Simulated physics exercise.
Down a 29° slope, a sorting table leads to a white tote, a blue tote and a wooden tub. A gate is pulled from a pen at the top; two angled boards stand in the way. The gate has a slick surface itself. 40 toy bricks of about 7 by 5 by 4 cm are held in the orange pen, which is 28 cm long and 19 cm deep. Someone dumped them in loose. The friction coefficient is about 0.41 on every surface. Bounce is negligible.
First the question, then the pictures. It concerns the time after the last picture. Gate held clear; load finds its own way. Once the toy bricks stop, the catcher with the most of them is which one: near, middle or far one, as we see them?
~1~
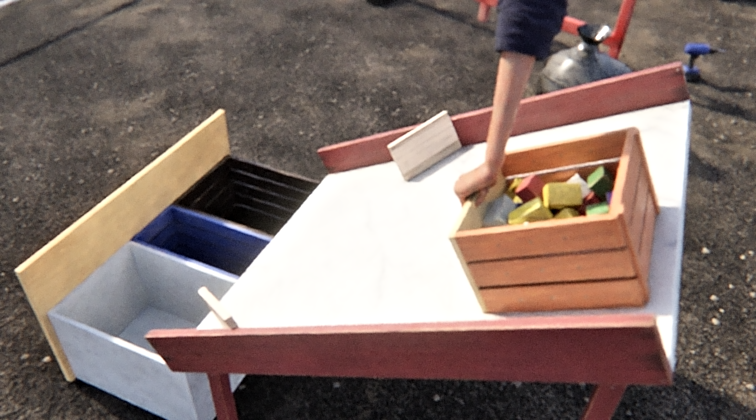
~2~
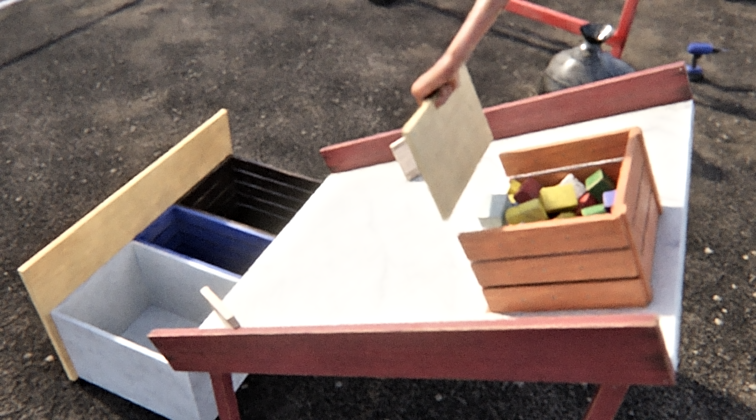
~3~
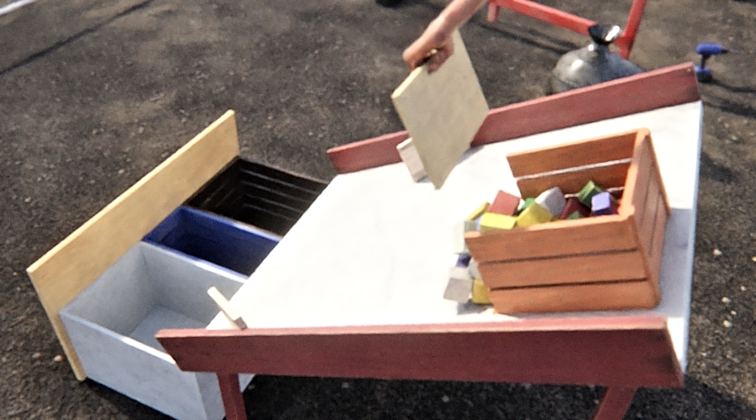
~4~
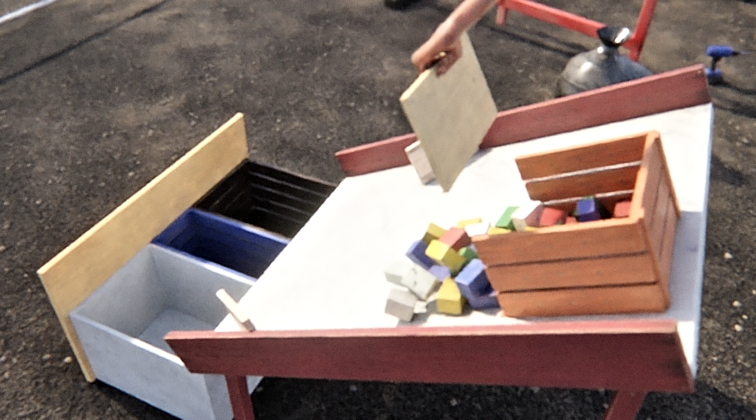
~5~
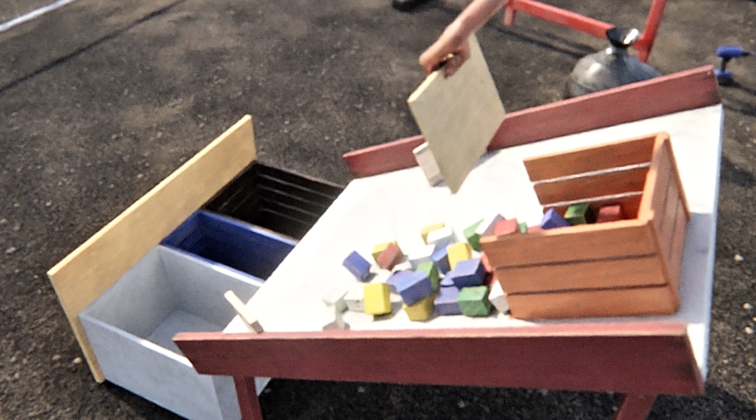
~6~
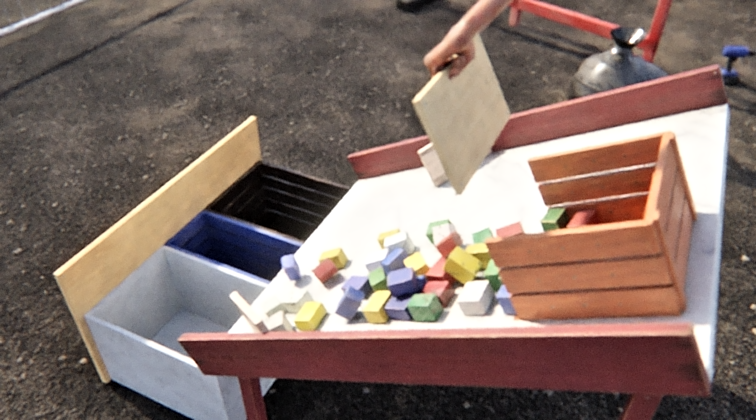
It mostly ends up close to us.
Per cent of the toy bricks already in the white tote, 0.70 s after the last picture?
I'd put it near 45 in a hundred by then.
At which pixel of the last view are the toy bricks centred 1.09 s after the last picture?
Look around pixel (192, 333).
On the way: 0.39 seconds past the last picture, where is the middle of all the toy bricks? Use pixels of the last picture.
I'd put the middle close to (280, 288) in the last view.
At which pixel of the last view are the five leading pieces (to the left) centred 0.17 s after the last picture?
Around (234, 295) in pixels.
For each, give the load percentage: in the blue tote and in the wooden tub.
About 30 in a hundred first and about 0 in a hundred second.
Then, 0.17 s after the last picture, 3 in the white tote, 35 on the slope and 2 in the air.
Then, 0.39 s after the last picture, 6 in the white tote, 2 in the blue tote, 25 on the slope and 7 in the air.
Then, 0.70 s after the last picture, 18 in the white tote, 9 in the blue tote, 9 on the slope and 4 in the air.
Outcome (1.09 s after the last picture), 28 in the white tote and 12 in the blue tote.
